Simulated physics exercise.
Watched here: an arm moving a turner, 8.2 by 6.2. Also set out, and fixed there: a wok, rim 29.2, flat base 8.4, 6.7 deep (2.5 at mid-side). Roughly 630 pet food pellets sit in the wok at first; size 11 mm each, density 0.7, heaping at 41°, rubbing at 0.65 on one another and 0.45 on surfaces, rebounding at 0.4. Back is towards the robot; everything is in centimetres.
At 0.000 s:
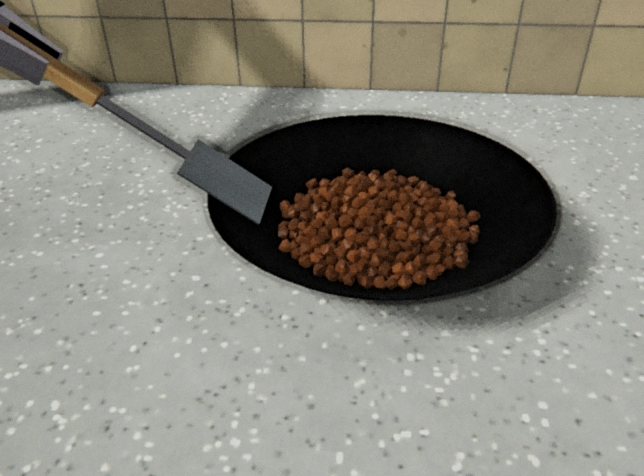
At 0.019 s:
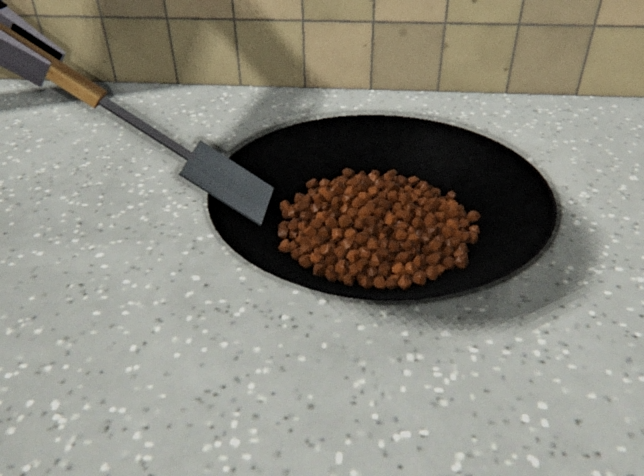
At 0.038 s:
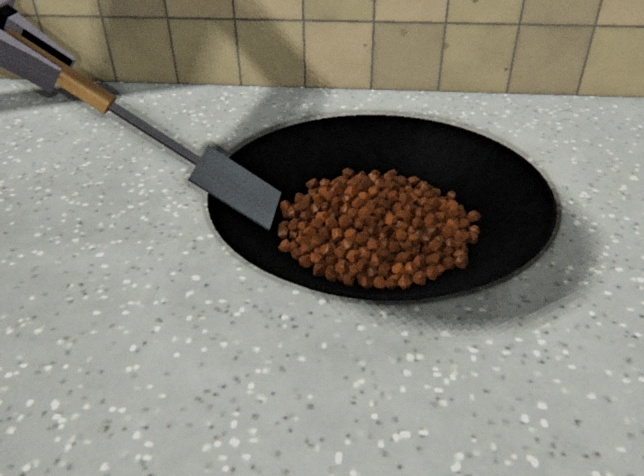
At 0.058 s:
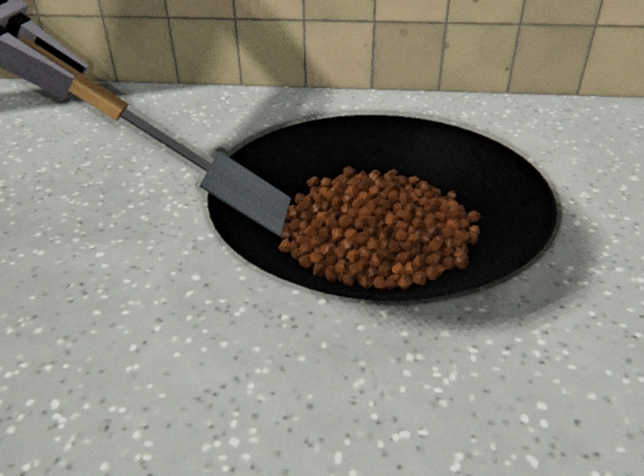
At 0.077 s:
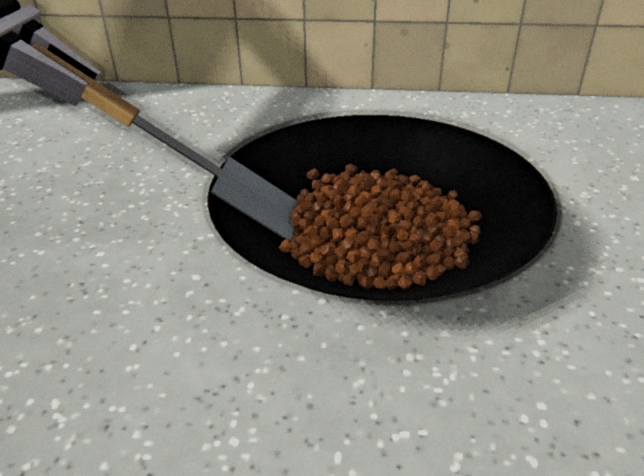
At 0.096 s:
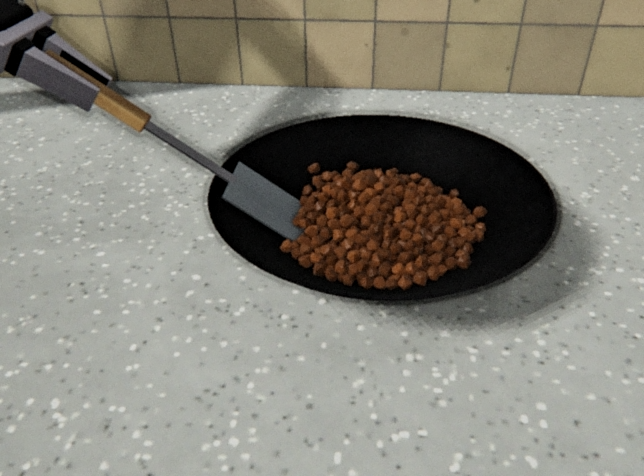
At first, a robot arm holds a grey turner over the left side of a black wok, beside a heap of small brown pellets. The turner then slides down and to the right into the heap's left edge, and the pellets shift slightly, the heap bulging a little rightward.
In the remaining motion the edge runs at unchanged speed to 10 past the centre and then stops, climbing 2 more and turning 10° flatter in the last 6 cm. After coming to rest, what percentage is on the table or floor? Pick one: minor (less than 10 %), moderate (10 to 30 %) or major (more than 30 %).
Moderate.
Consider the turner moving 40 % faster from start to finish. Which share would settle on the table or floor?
I'd expect near 25 per cent.
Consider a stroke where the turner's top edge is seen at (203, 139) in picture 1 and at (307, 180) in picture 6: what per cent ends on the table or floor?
Close to 45 in a hundred.
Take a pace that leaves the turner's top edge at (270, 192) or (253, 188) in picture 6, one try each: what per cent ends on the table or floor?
That comes to some 40 and some 30 percent, in that order.
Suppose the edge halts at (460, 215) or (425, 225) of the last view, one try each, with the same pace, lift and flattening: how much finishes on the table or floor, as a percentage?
I'd say roughly 5 per cent, then roughly 0 per cent.
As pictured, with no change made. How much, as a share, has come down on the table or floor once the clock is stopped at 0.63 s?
I'd put it at around 15 per cent.
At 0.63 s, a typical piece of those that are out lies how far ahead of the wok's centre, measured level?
The distance is around 18 cm.
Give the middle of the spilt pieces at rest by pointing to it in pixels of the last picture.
In the last view, it's around (593, 263).
By 0.23 s, sloping 36°, highest piece 6 above the table; 629 in the wok.
By 0.36 s, sloping 33°, highest piece 9 above the table; 627 in the wok, 2 on the blade or in flight.
By 0.63 s, sloping 26°, highest piece 9 above the table; 529 in the wok, 89 on the table or floor, 11 on the blade or in flight.
By 1.68 s, sloping 26°, highest piece 9 above the table; 529 in the wok, 100 on the table or floor.
Final count, 529 in the wok, 100 on the table or floor. That is 16 % on the table or floor.
